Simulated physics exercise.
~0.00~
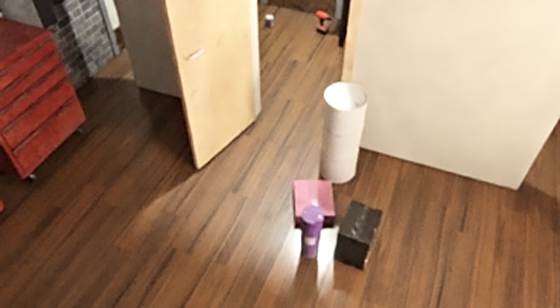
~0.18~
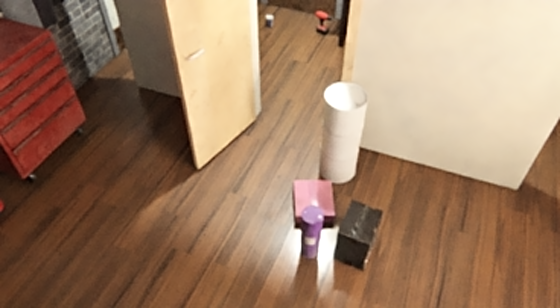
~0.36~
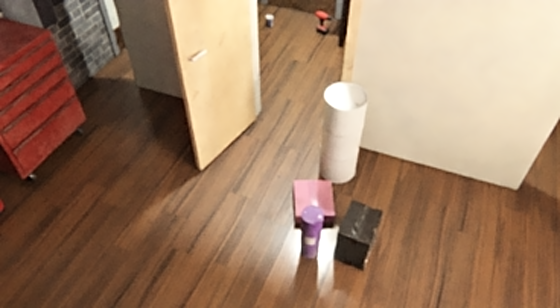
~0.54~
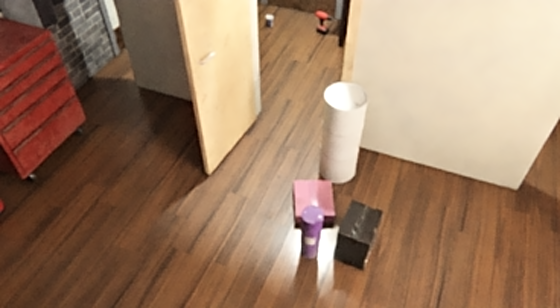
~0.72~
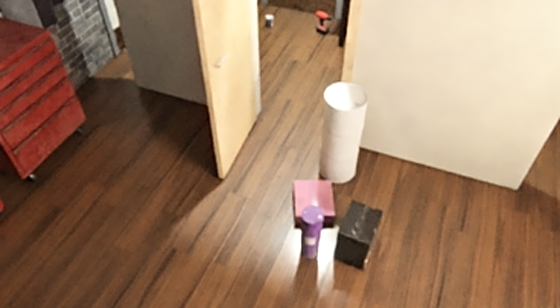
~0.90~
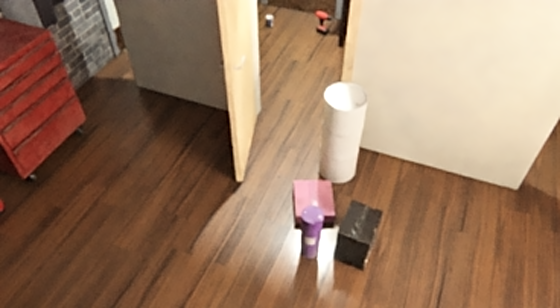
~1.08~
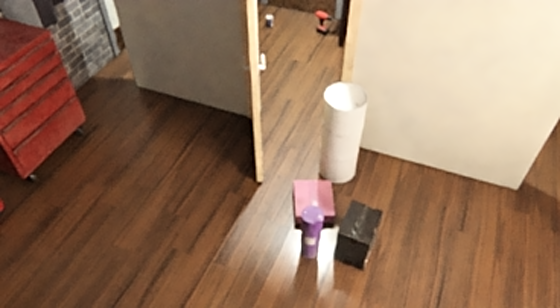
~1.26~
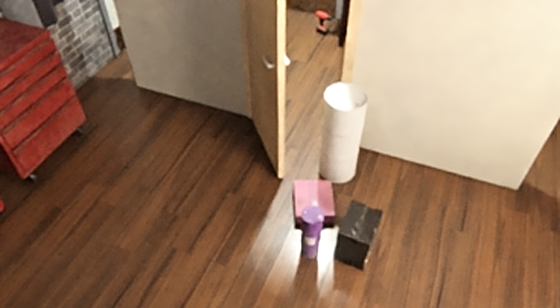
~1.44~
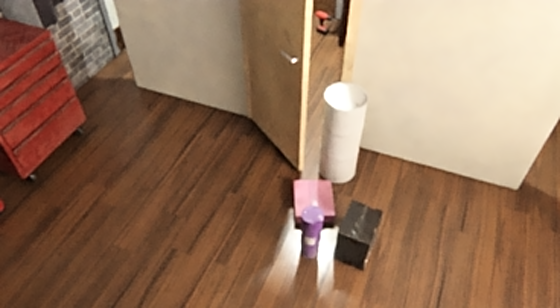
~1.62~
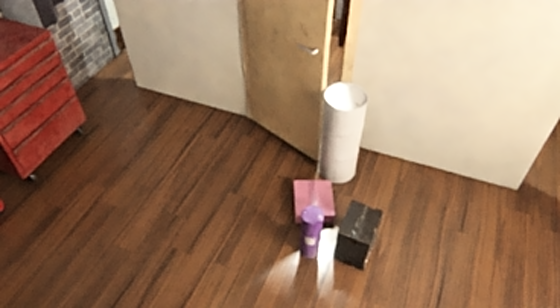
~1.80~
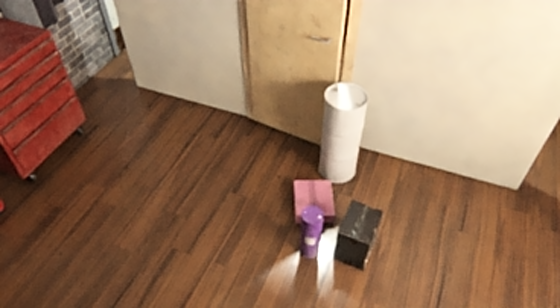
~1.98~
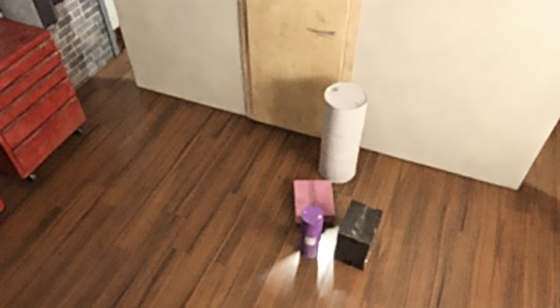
Wooden door swinging steadily shut behind a white drum, with pink and black boxes and a purple canister standing undisturbed nearby.
